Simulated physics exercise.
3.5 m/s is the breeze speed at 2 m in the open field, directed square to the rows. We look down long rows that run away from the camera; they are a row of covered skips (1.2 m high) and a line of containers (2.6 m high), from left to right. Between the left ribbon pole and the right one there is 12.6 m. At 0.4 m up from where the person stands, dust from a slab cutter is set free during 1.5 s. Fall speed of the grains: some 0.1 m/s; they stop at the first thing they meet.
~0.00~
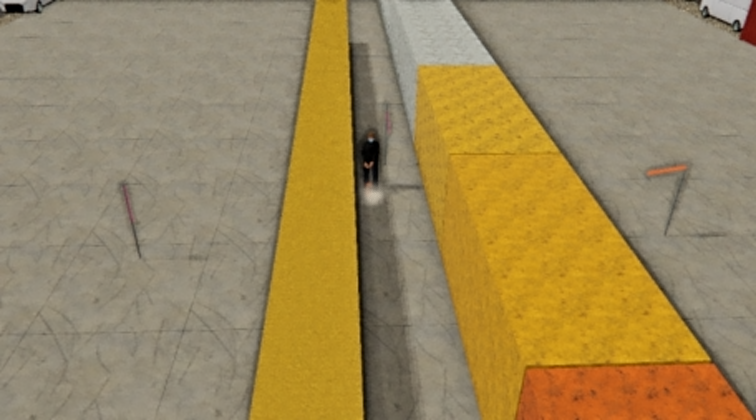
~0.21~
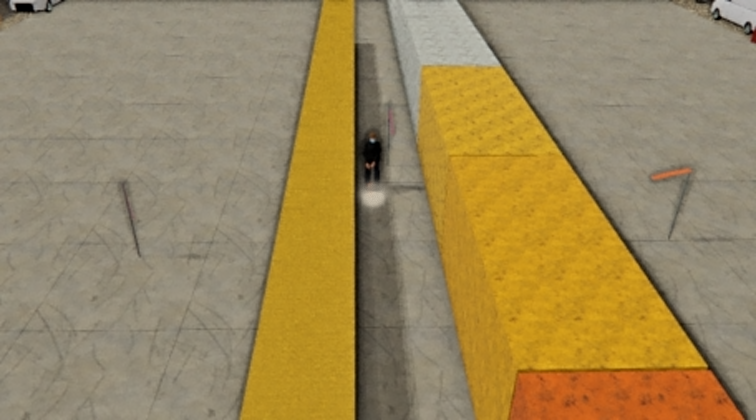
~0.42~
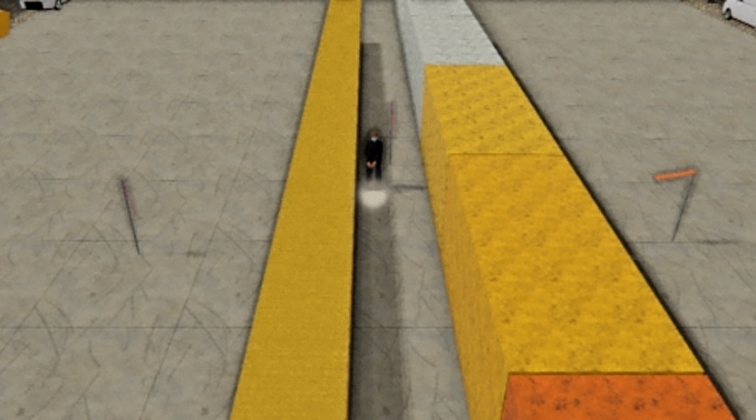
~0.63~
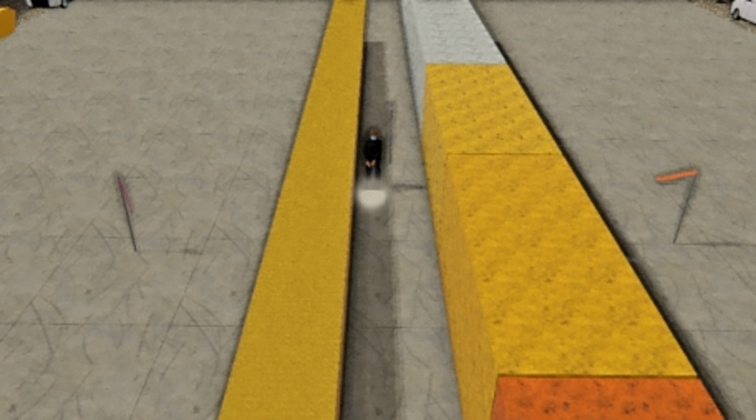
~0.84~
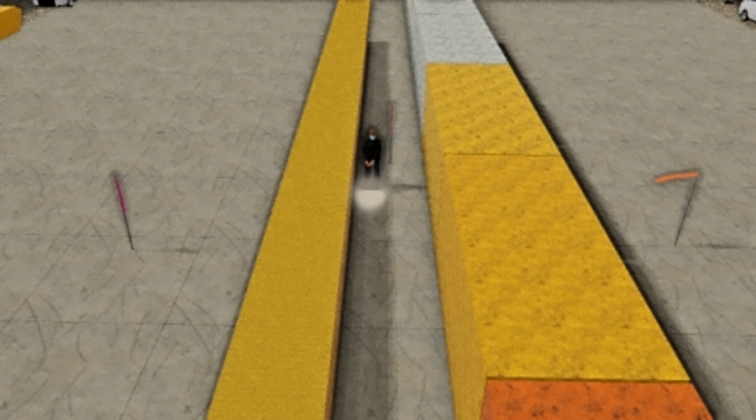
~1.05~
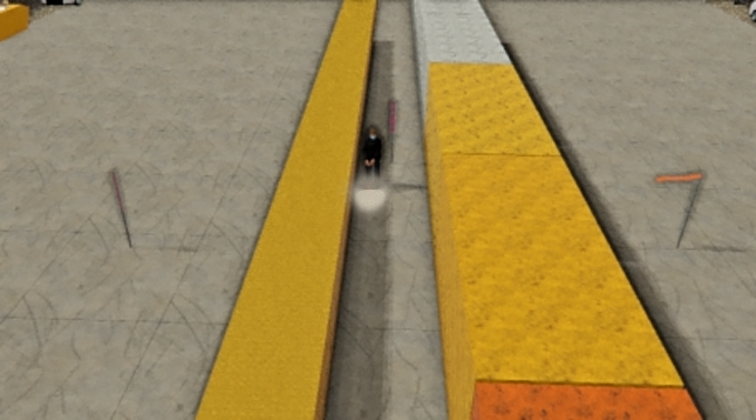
Orange ribbon fluttering slightly leftward on the right pole while pale dust hangs beside a dark-clad person standing between long rows.
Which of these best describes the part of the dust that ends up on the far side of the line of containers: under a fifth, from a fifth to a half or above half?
The best fit is not even a fifth.
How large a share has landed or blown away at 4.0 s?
Estimate: Some 15 % no longer in the air.
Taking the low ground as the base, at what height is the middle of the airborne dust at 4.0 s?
About 0.4 m.
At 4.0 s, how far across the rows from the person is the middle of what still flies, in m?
0.0 m.
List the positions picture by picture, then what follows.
In the first frame, the left ribbon ends at (132, 221), hanging almost straight, the dust in the air spans x = 365 to 380 around y = 195 and it comes from (372, 195).
In the second frame, the right ribbon ends at (653, 178), leaning 80 degrees to the left and the dust in the air spans x = 365 to 380 around y = 195.
In the third frame, the dust in the air spans x = 365 to 380 around y = 195 and the top of the line of containers crosses (488, 114).
In the fourth frame, the left ribbon ends at (132, 213), hanging almost straight and the dust in the air spans x = 365 to 380 around y = 190.
In the fifth frame, the right ribbon ends at (656, 181), leaning 75 degrees to the left and the dust in the air spans x = 365 to 375 around y = 190.
In the sixth frame, the inner ribbon ends at (393, 132), hanging almost straight, the dust in the air spans x = 360 to 380 around y = 190 and the top of the row of covered skips crosses (319, 162).
After 2.5 s, 98 % is in the air or yet to come; 0 % is beyond the line of containers; the middle of what still flies is 0.4 m above the low ground, near (366, 193).
After 4.0 s, 83 % is in the air or yet to come; 0 % is beyond the line of containers; the middle of what still flies is 0.4 m above the low ground, near (363, 193).
After 8.0 s, 48 % is in the air or yet to come; 0 % is beyond the line of containers; the middle of what still flies is 0.5 m above the low ground, near (360, 187).
After 20.0 s, 17 % is in the air or yet to come; 0 % is beyond the line of containers; the middle of what still flies is 0.9 m above the low ground, near (364, 174).
After 45.0 s, 2 % is in the air or yet to come; 0 % is beyond the line of containers.
